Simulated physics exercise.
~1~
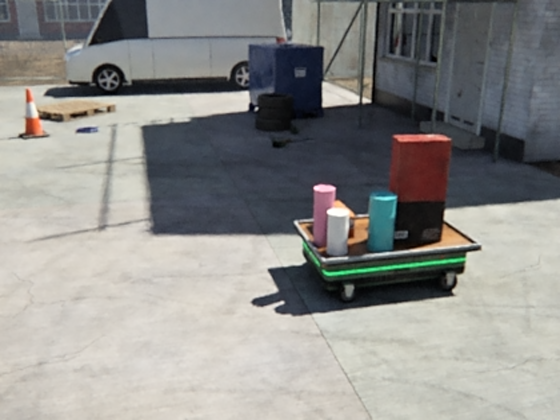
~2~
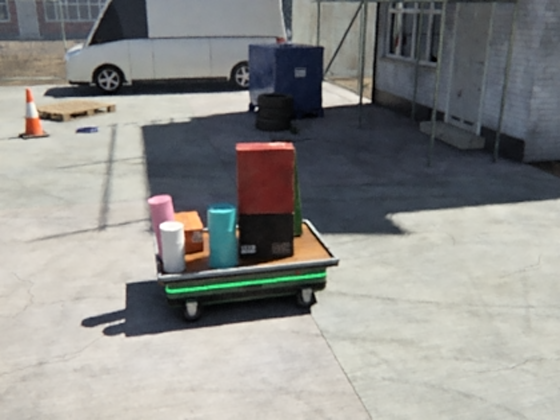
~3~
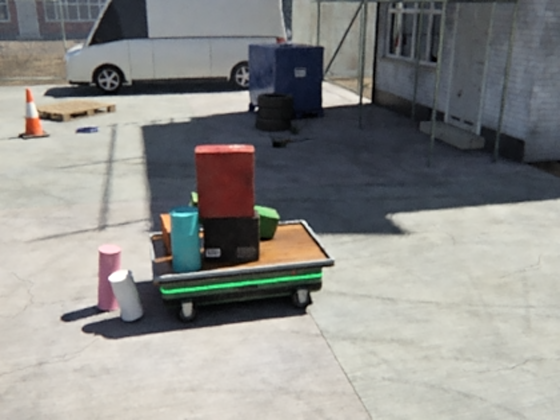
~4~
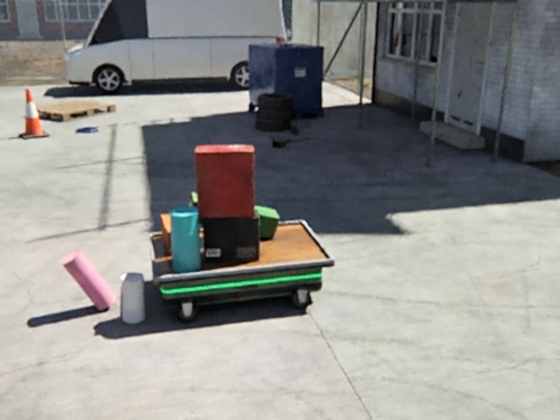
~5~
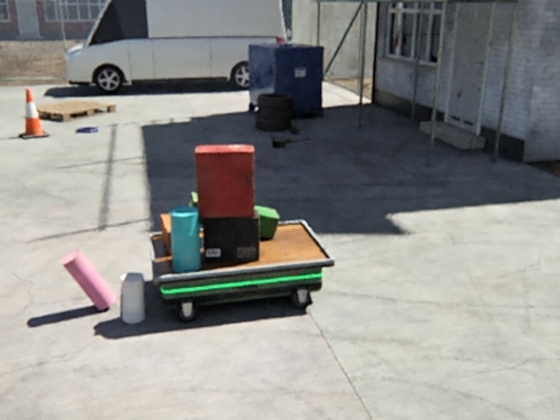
A flat cart with a green stripe rolls left across a sunlit concrete yard, seen from a raised, still viewpoint, with a white van, a blue container and an orange cone behind. It carries a red box on a black box, a turquoise canister, pink and white canisters and an orange parcel. The cart stops, and the load slides left as the pink and white canisters drop off the left end. A green box behind the stack tips onto its side. The fallen canisters settle on the ground, while the turquoise canister and the red and black boxes stay upright aboard.
